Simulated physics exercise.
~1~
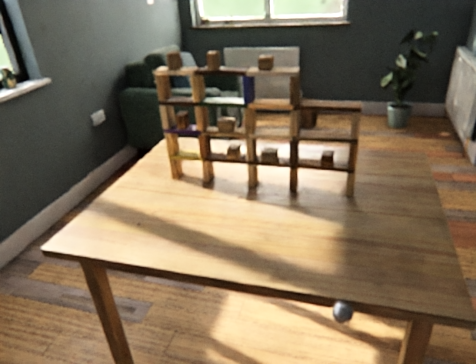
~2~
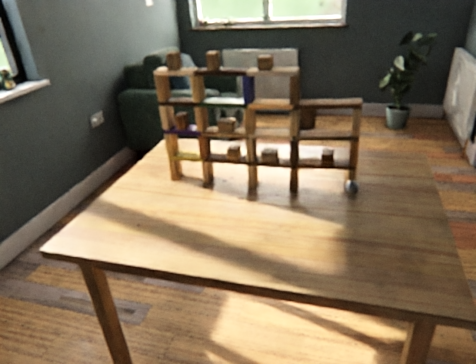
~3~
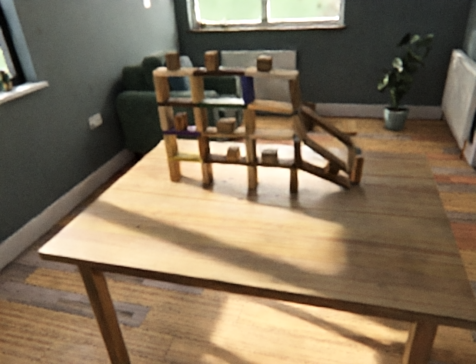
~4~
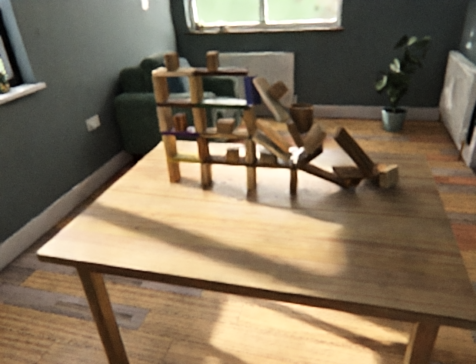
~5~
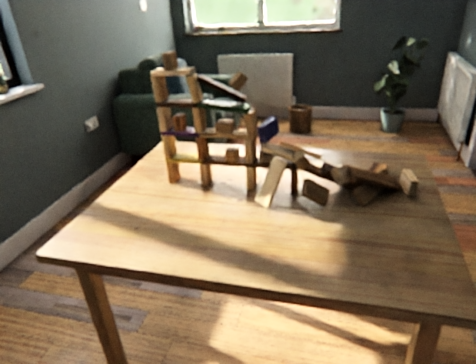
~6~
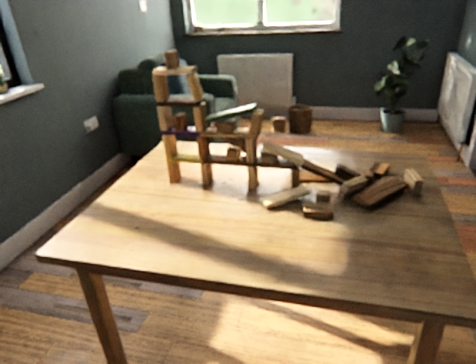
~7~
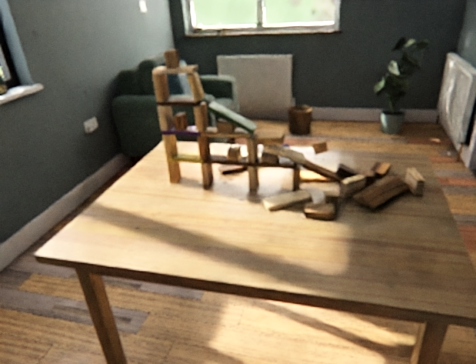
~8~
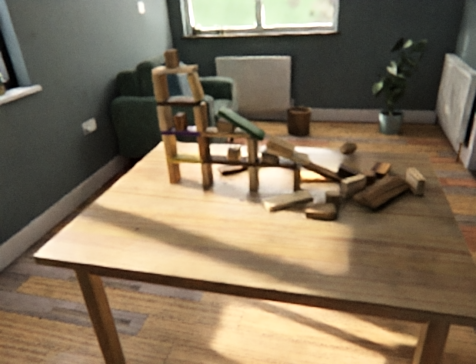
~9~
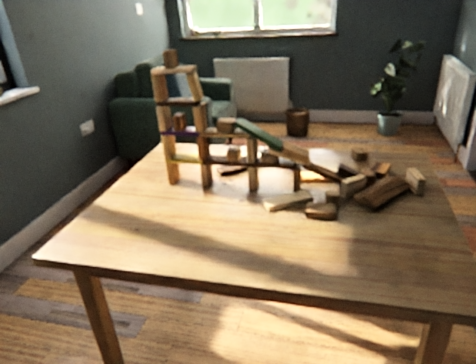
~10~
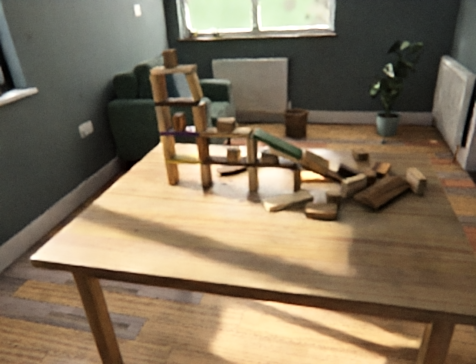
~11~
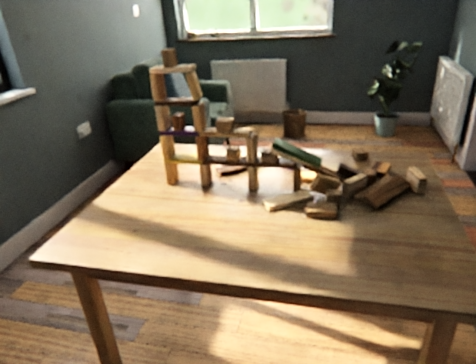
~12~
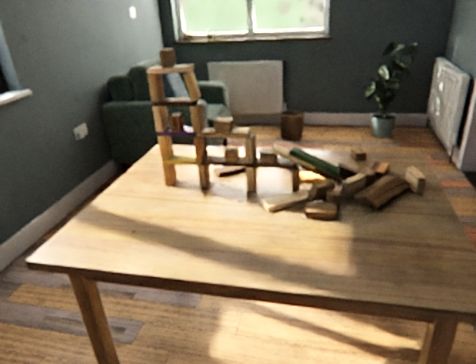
A tall house of wooden posts and planks stands on a wooden table in a dark-walled room, seen from slightly above, with a green sofa, window and potted plant behind. A steel ball rolls from the near edge to the bottom post at the right corner. The right side sags, then the upper right floors collapse, and a blue post falls among the tumbling blocks. A green plank tips and slides slowly down to the right onto the heap. The left part stays standing, its purple and yellow planks still in place, beside scattered pieces.
